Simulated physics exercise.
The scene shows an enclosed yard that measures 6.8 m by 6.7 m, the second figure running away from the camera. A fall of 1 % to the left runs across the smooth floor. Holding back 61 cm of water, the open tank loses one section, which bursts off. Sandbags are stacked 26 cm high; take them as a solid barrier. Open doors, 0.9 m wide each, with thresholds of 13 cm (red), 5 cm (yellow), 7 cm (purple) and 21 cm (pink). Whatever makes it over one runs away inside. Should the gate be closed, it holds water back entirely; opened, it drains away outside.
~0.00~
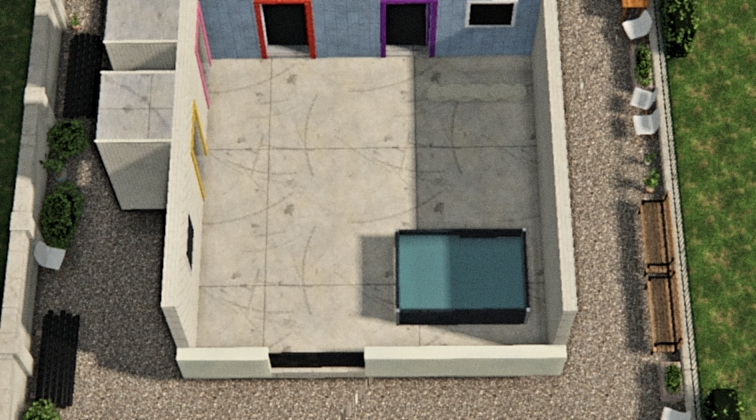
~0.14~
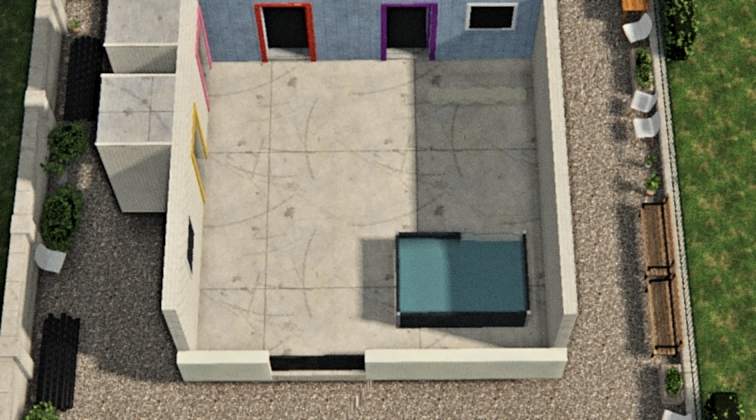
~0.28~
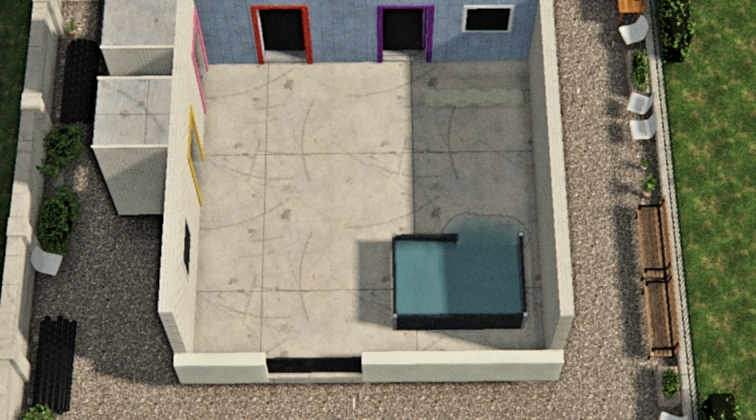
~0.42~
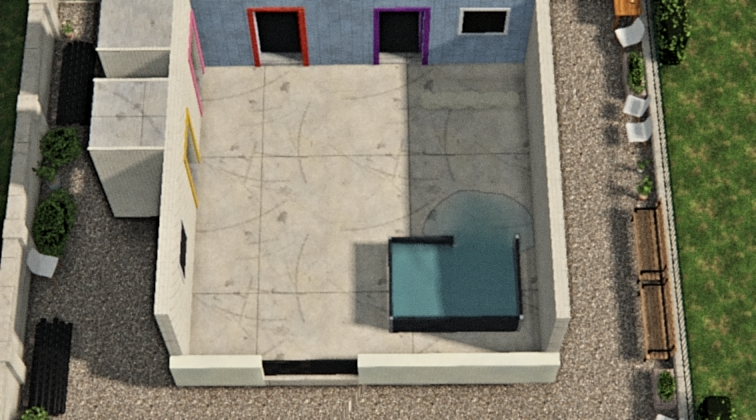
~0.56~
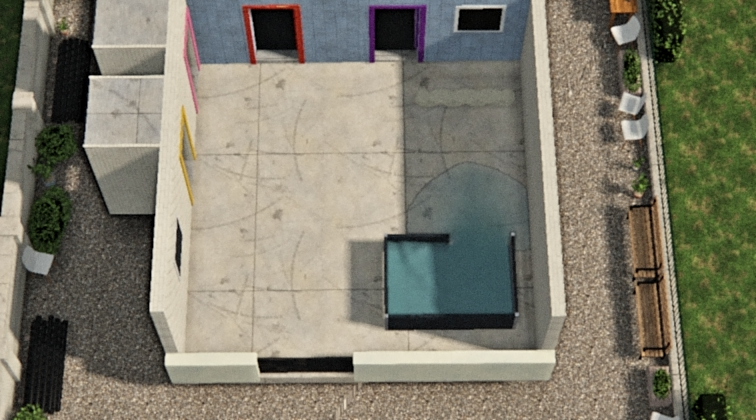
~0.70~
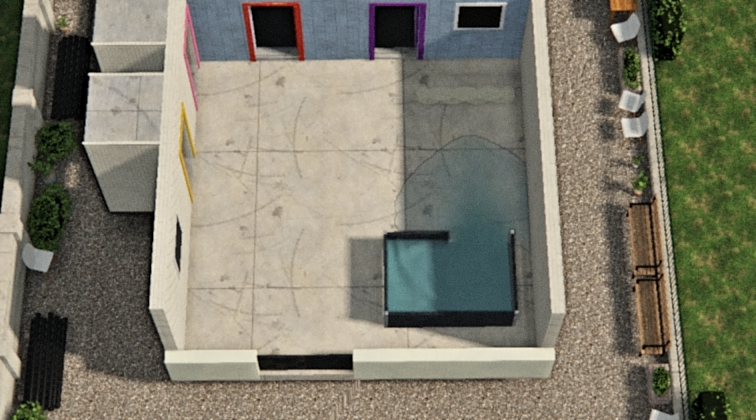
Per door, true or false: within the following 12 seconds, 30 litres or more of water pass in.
Red door: False. Yellow door: True. Purple door: False. Pink door: False.
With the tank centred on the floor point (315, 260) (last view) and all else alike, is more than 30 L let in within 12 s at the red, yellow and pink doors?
Lab note: Red door limit not exceeded; yellow door limit not exceeded; pink door limit not exceeded.
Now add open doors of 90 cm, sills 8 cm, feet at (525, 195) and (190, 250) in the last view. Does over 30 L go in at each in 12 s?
Well, the first one ends up on the high side, the second one on the low side.
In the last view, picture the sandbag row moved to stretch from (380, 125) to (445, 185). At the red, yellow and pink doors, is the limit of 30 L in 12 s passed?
Moved that way: Red holds, yellow breaches it, pink holds.
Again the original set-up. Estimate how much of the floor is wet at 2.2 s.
About 25 per cent.
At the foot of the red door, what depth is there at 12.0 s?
Roughly 7.5 centimetres.
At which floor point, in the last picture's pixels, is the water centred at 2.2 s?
Near (460, 217).
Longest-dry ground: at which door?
The yellow door.
After 1.4 s water covers 20 % of the floor and is deepest (31 cm) near (490, 239); red door not reached, yellow door not reached, purple door not reached, pink door not reached.
After 2.2 s water covers 25 % of the floor and is deepest (38 cm) near (502, 112); red door not reached, yellow door not reached, purple door not reached, pink door not reached.
After 3.5 s water covers 40 % of the floor and is deepest (26 cm) near (493, 112); red door 7 cm at the sill, 0 L in, yellow door not reached, purple door 4 cm at the sill, 0 L in, pink door not reached.
After 7.0 s water covers 75 % of the floor and is deepest (17 cm) near (249, 107); red door 10 cm at the sill, 0 L in, yellow door 10 cm at the sill, 27 L in, purple door 3 cm at the sill, 0 L in, pink door 16 cm at the sill, 3 L in.
After 12.0 s water covers 90 % of the floor and is deepest (13 cm) near (184, 363); red door 8 cm at the sill, 0 L in, yellow door 10 cm at the sill, 81 L in, purple door 3 cm at the sill, 0 L in, pink door 9 cm at the sill, 3 L in.
